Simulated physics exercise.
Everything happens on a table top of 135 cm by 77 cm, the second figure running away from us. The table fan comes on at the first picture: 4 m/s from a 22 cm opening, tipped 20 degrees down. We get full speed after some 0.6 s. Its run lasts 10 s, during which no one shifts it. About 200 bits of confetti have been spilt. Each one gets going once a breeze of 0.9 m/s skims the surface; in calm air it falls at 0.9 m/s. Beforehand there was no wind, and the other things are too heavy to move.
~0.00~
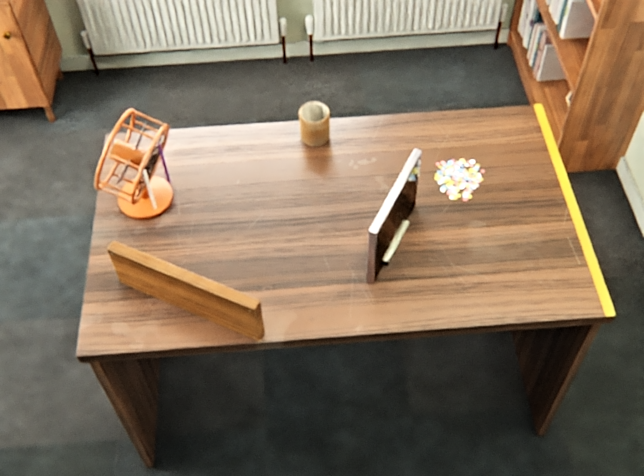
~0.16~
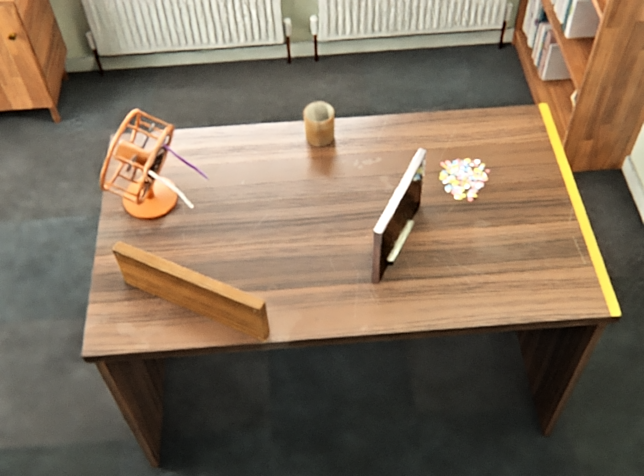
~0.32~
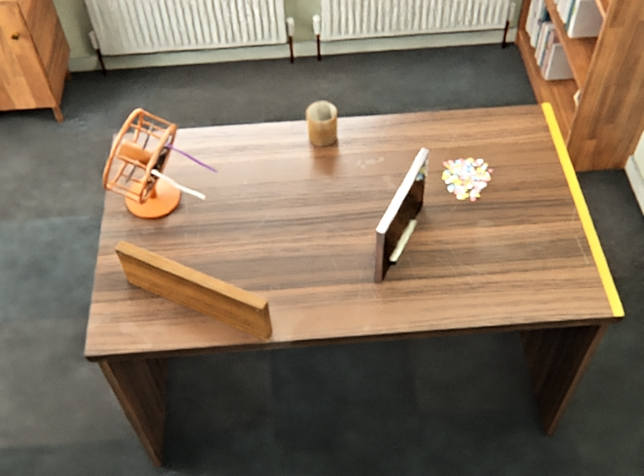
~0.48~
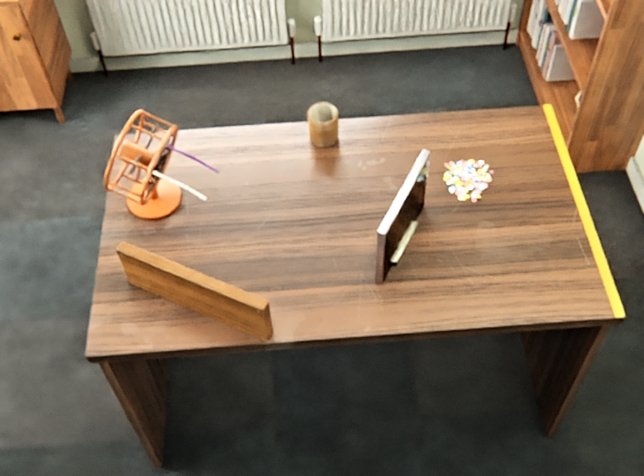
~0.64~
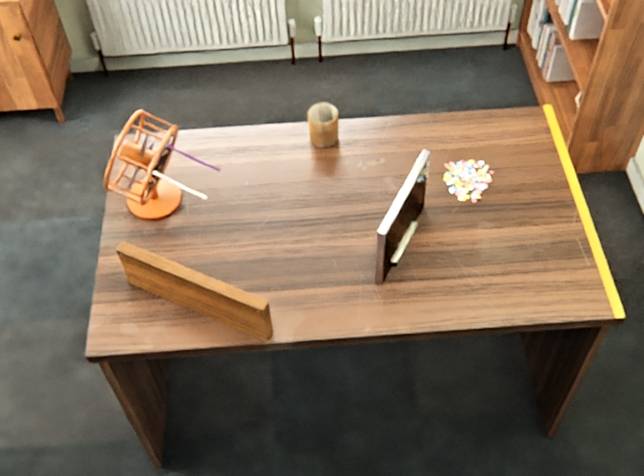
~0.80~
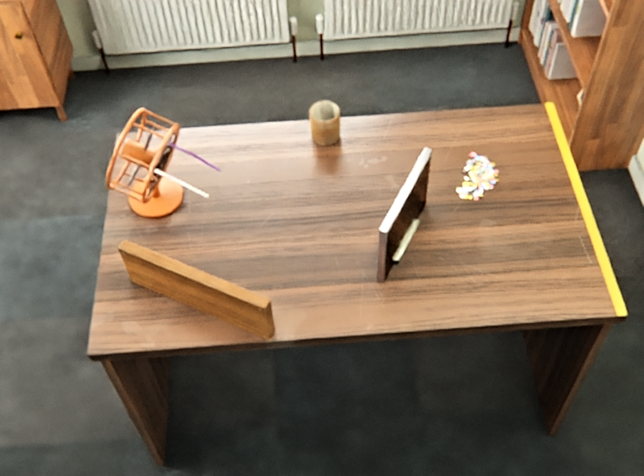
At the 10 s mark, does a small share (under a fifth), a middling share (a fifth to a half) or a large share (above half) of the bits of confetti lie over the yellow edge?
A large share.
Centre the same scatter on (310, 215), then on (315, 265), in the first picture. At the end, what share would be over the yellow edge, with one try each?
In that order: 80 %, 0 %.
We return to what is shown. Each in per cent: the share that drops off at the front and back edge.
About 0 % front, about 0 % back.
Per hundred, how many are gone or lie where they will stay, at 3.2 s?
80 %.
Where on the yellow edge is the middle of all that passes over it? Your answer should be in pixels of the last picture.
I'd point to somewhere near (565, 138).
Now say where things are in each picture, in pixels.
In the first picture, the middle of the bits of confetti is near (459, 179), none has stirred yet and the mouth of the table fan is at (133, 157).
In the second picture, the middle of the bits of confetti is near (464, 178), none has stirred yet and the yellow edge is centred on (580, 198).
In the third picture, the middle of the bits of confetti is near (467, 178), none has stirred yet, the top of a laptop is at (404, 189) and the top of a mug is at (322, 112).
In the fourth picture, the middle of the bits of confetti is near (468, 179) and none has stirred yet.
In the fifth picture, the middle of the bits of confetti is near (468, 179) and none has stirred yet.
In the sixth picture, the middle of the bits of confetti is near (479, 178), the farthest in sight from the table fan is at (497, 171) and about 45 % have left their places.
After 2.0 s, 53 % are on the move or not yet settled, 52 % are over the yellow edge; the middle of those still in play is near (510, 175).
After 3.2 s, 23 % are on the move or not yet settled, 78 % are over the yellow edge; the middle of those still in play is near (535, 177).
After 5.5 s, 8 % are on the move or not yet settled, 88 % are over the yellow edge.
After 10.0 s, at the end, 89 % are over the yellow edge.
